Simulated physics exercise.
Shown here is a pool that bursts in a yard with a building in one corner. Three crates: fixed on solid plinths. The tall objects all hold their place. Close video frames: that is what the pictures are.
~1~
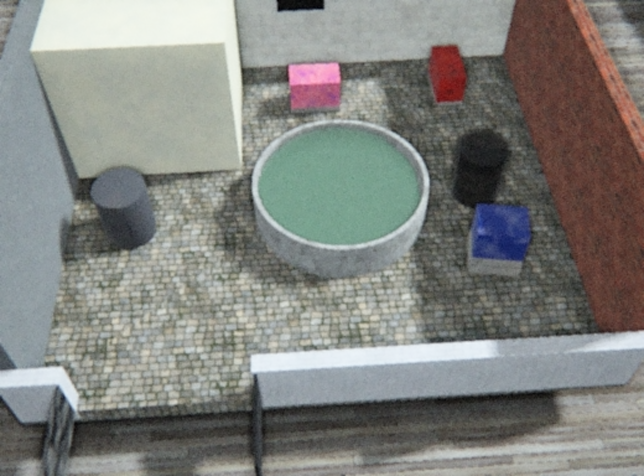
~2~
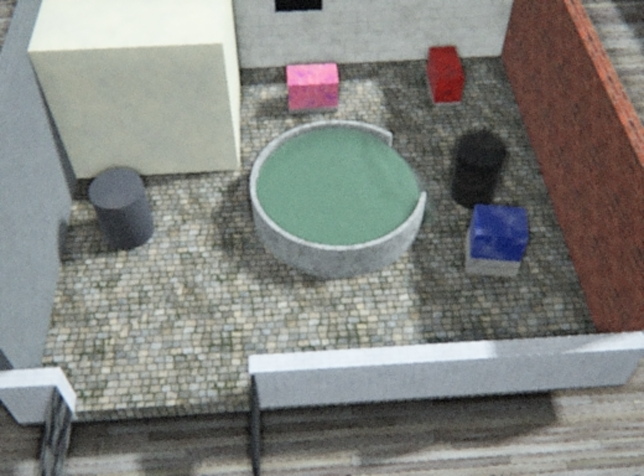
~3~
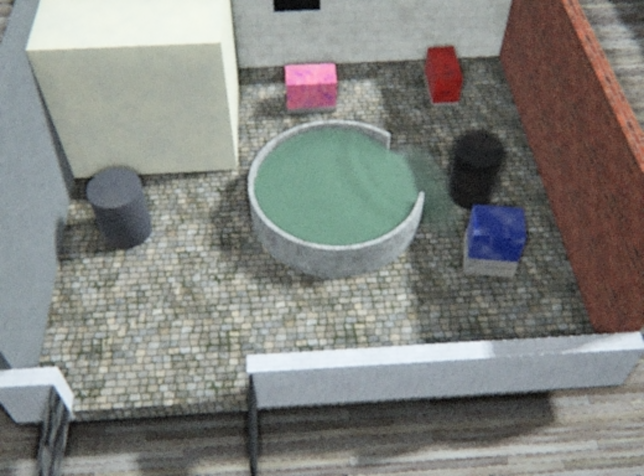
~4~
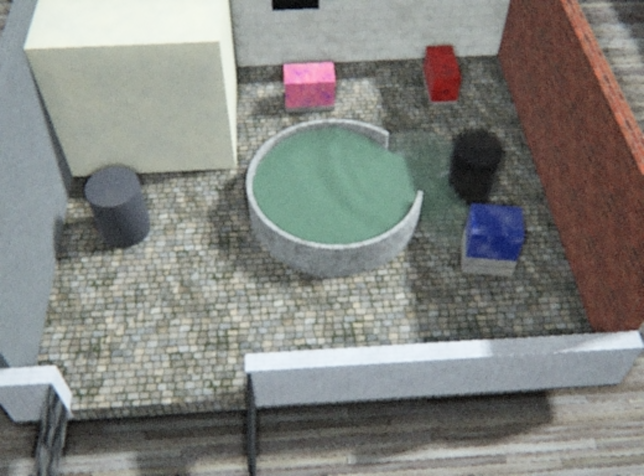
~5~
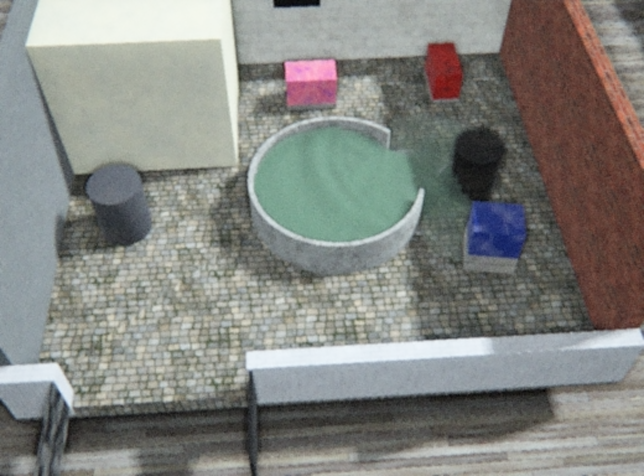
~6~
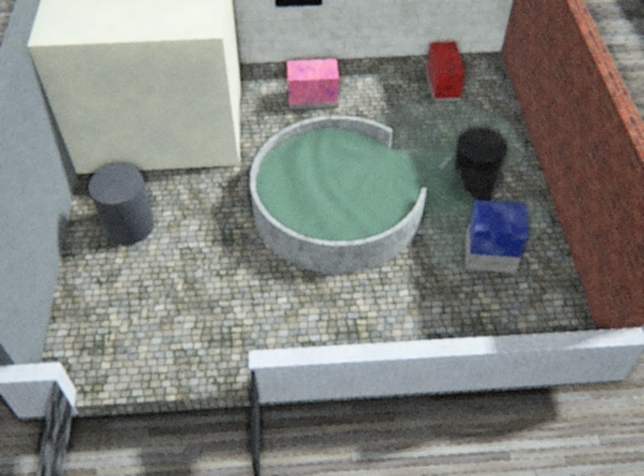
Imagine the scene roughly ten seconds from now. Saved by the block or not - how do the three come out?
Result: The pink crate is flooded, the red crate is flooded, the blue crate is not flooded.
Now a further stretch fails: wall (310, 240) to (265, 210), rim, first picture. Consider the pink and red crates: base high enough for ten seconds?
Taking them in turn, the pink is missed and the red is missed.
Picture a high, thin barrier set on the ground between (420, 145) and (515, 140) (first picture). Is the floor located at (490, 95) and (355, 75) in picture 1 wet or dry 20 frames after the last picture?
As listed: Covered, under water.
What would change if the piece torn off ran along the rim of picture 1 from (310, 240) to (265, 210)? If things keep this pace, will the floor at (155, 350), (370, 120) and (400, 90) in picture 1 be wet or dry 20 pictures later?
Point by point: Drenched, unwetted, unwetted.
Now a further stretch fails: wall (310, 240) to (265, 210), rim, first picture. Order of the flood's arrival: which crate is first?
The blue-painted one, by my reading.
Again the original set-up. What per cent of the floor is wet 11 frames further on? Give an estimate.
Around 35 percent.
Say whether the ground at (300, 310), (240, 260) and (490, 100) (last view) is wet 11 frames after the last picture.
First spared, second spared, third inundated.
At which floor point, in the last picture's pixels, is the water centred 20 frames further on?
Around pixel (408, 174) of the last picture.
A moment on, water covers 20 % of the floor; the pink crate not reached, the red crate water round its plinth, the blue crate water round its plinth.
Next, water covers 35 % of the floor; the pink crate not reached, the red crate water round its plinth, the blue crate water round its plinth.
Then, water covers 50 % of the floor; the pink crate water round its plinth, the red crate water round its plinth, the blue crate water round its plinth.
Later, water covers 75 % of the floor; the pink crate water round its plinth, the red crate water round its plinth, the blue crate water round its plinth.
In the end, water covers 95 % of the floor; the pink crate was topped, the red crate was topped, the blue crate stayed above the water.
